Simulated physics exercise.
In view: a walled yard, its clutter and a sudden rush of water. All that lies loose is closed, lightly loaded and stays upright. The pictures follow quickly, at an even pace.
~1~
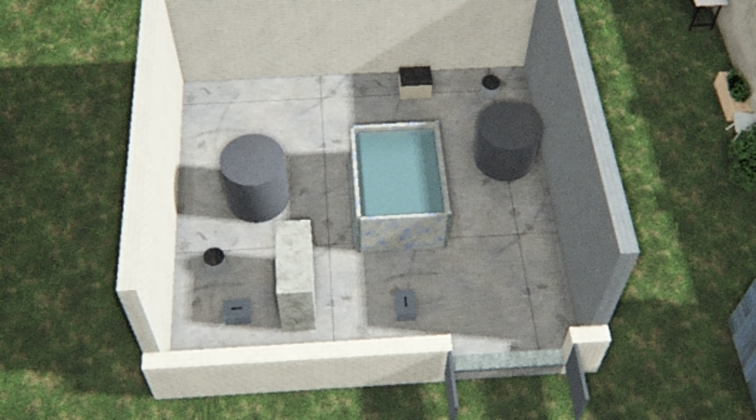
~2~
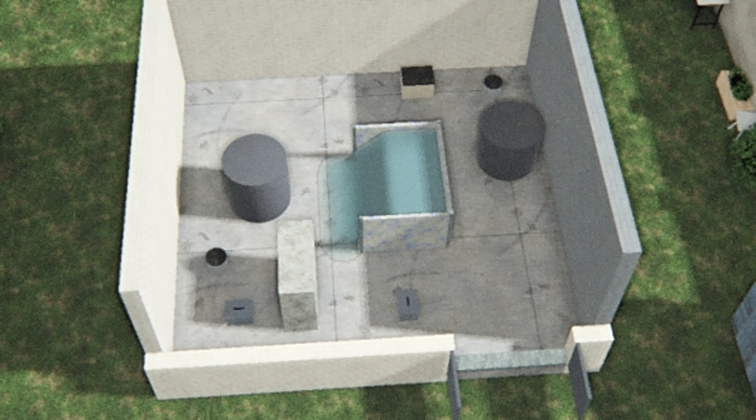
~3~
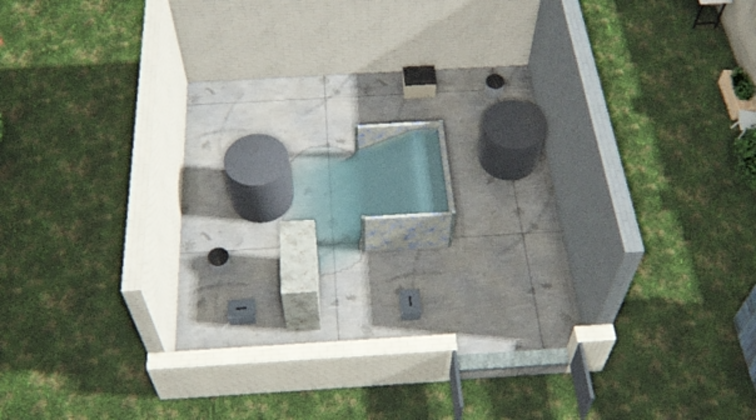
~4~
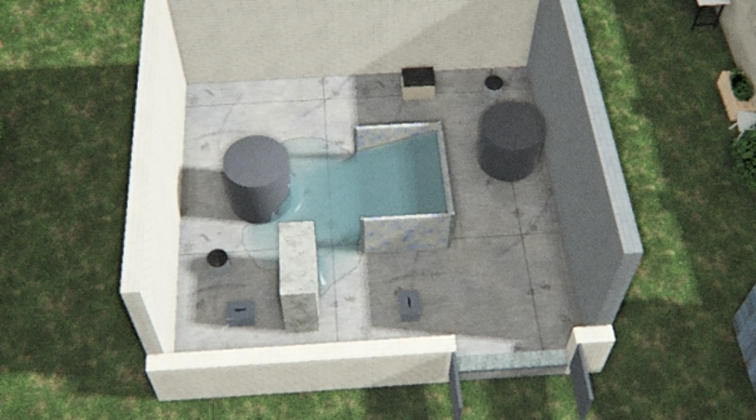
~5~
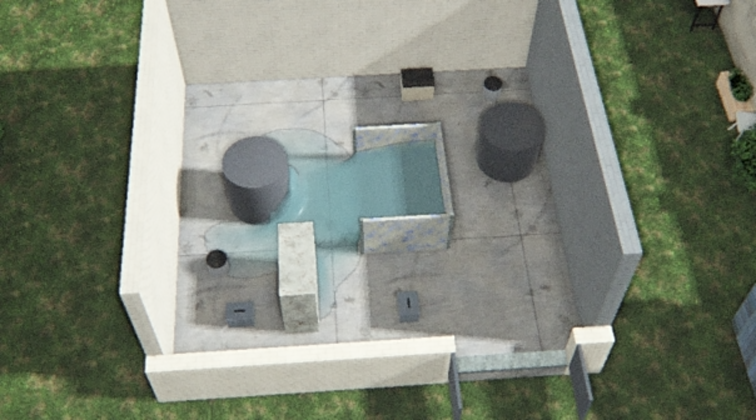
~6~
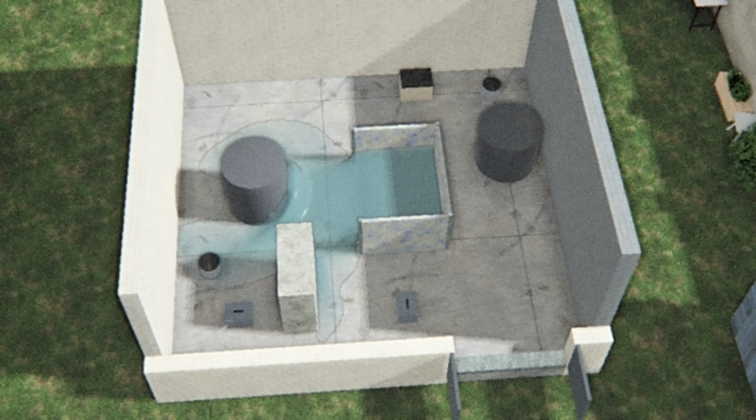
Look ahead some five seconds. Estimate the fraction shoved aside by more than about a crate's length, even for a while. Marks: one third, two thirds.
Share: Two thirds or more.
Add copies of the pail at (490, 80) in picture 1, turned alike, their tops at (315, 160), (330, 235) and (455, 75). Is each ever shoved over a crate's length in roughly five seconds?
In turn: Shifted that much, moved that far, never so far.
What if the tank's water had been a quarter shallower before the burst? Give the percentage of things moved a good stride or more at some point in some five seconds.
Roughly 60 per cent.
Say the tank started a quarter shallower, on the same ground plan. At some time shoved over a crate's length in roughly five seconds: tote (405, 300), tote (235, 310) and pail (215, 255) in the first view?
As listed: Yes, swept aside, yes.
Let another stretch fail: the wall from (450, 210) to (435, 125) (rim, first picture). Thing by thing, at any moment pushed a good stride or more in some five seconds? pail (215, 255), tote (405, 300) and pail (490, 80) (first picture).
In that order: No, under that, yes.
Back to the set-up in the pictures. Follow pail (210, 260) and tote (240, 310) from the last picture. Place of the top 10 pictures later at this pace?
At about (244, 333) and (271, 332).
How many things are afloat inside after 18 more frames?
2 of them.
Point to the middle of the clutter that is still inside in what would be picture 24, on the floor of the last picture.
Near (384, 214).
A moment on, 1 of 5 are well off their spots; 1 afloat.
Next, 2 of 5 are well off their spots; 1 afloat.
Later, 3 of 5 are well off their spots; 2 afloat.
In the end, 3 of 5 are well off their spots, and 4 have been at some point; 3 afloat.
